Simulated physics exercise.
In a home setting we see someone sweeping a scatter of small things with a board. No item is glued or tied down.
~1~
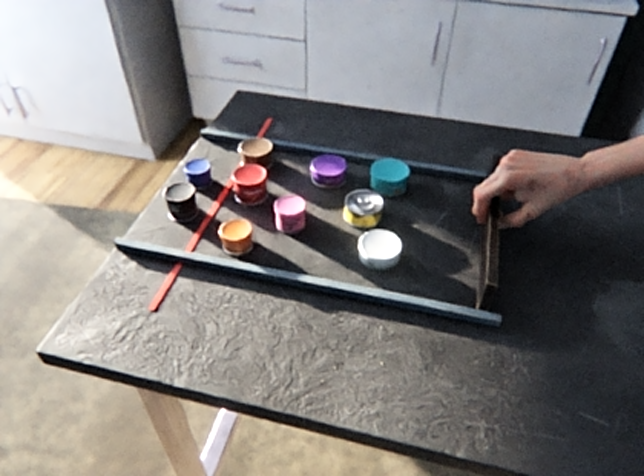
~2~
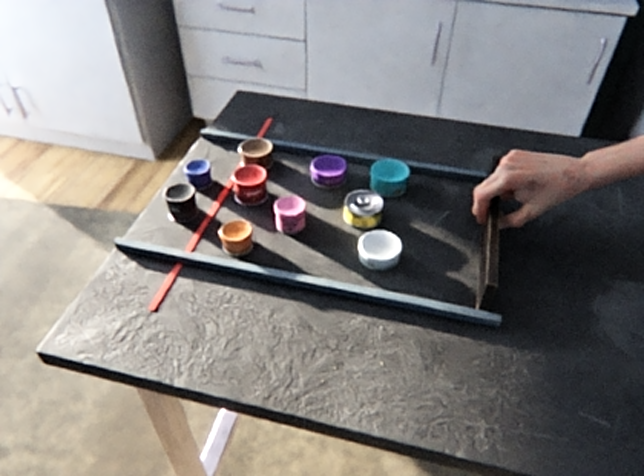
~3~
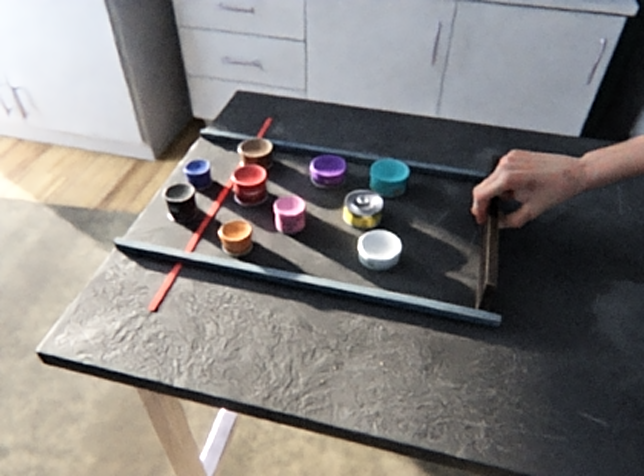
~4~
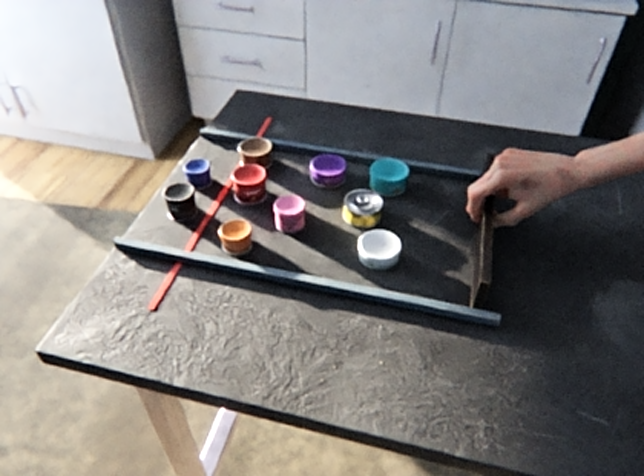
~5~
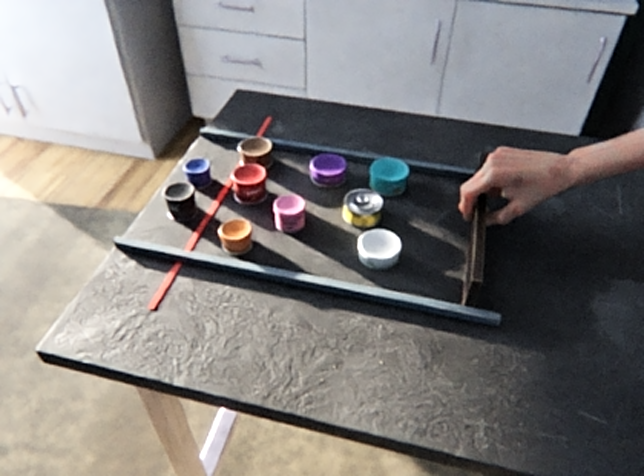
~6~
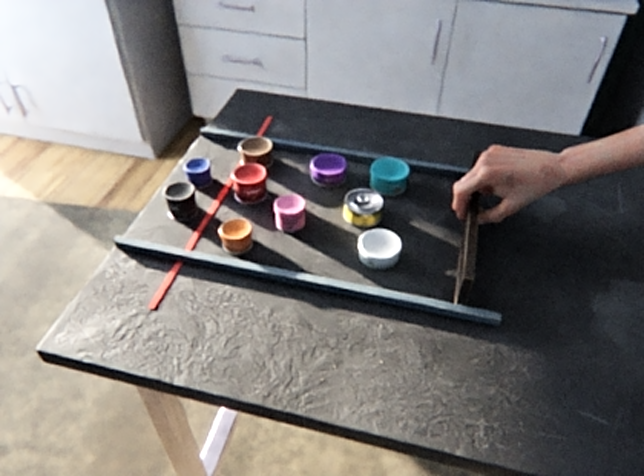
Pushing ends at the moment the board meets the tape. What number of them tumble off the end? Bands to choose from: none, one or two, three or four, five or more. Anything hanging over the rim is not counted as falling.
Final answer: One or two.
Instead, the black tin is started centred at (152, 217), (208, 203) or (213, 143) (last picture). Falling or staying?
Well, in that order it stays aboard, stays aboard and goes off.
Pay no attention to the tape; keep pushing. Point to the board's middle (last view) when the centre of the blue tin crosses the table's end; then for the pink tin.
The middle is at (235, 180) when it's the blue tin, and at (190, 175) when it's the pink tin.
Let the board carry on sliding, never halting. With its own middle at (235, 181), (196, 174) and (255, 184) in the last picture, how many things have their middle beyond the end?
First 1, next 5, last 0.
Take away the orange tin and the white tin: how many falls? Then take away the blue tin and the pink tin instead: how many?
The first try gives 1, the second gives 0.
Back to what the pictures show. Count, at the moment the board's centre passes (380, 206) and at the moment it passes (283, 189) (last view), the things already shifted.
The counts are 3 and 8.
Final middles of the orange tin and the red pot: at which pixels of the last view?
In the last picture the orange tin sits around (171, 234) and the red pot around (171, 174).
Soon after, none off yet; blue tin at rest near (199, 173); black tin at rest near (181, 201); brown tin at rest near (256, 153).
After that, none off yet; blue tin at rest near (199, 173); black tin at rest near (181, 201); brown tin displaced about its own width near (237, 149).
In the end, the number that fall off is one or two; gone, blue tin.
